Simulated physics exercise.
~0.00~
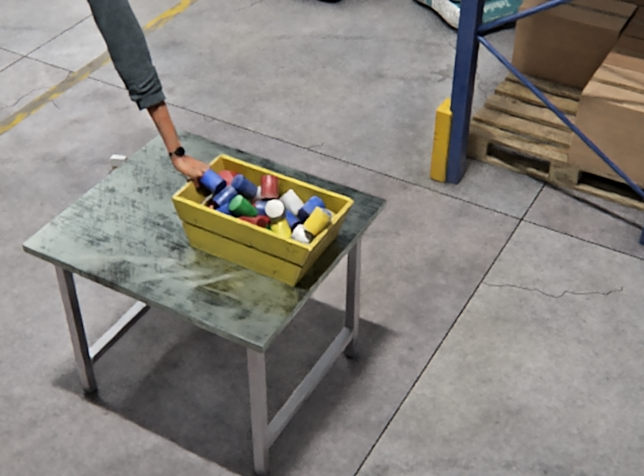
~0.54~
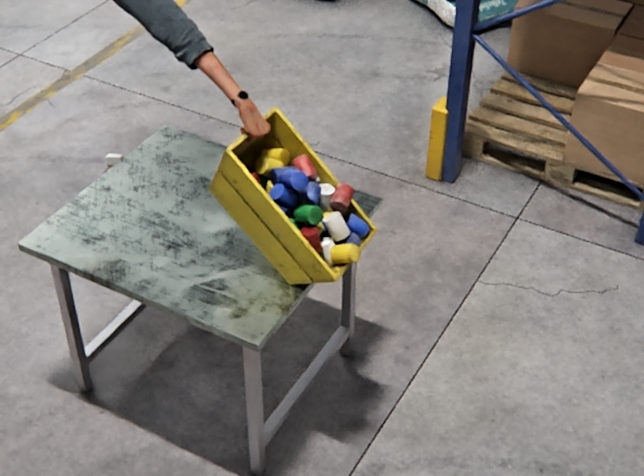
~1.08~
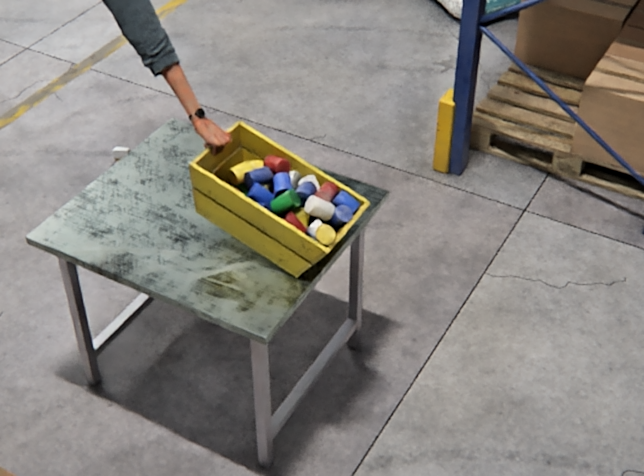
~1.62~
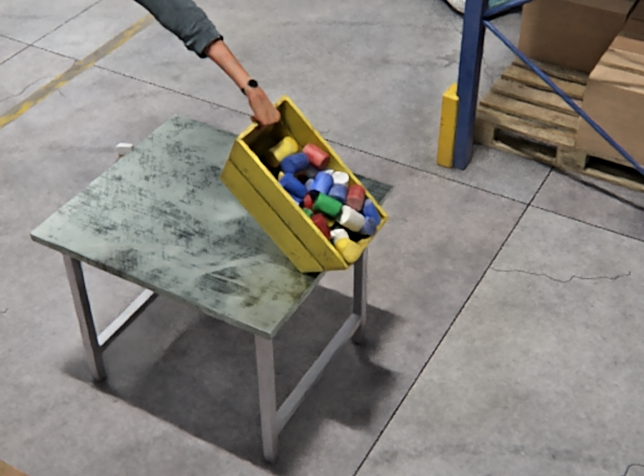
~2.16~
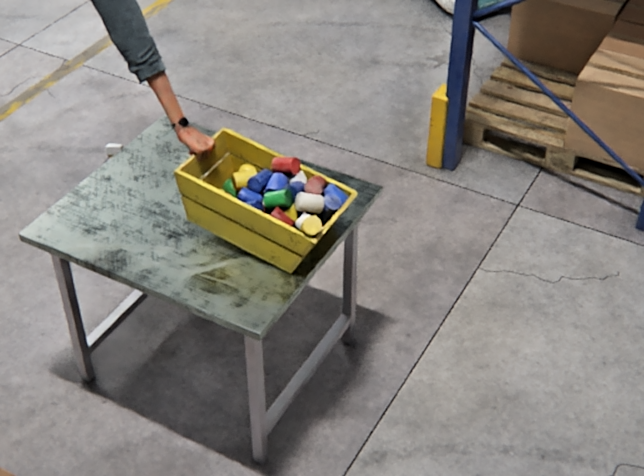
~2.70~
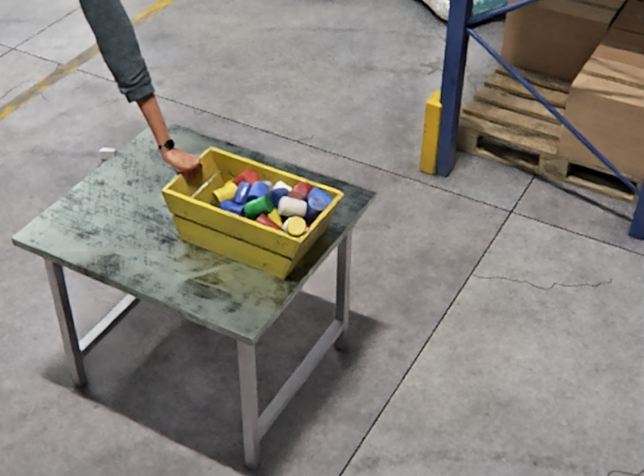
The clip shows a yellow box of loose, colourful jars on a worn table, where a worker's hand lifts its left end, tilting it steeply rightward, partly lowers it, raises it again, then sets it back down flat with the jars still inside.
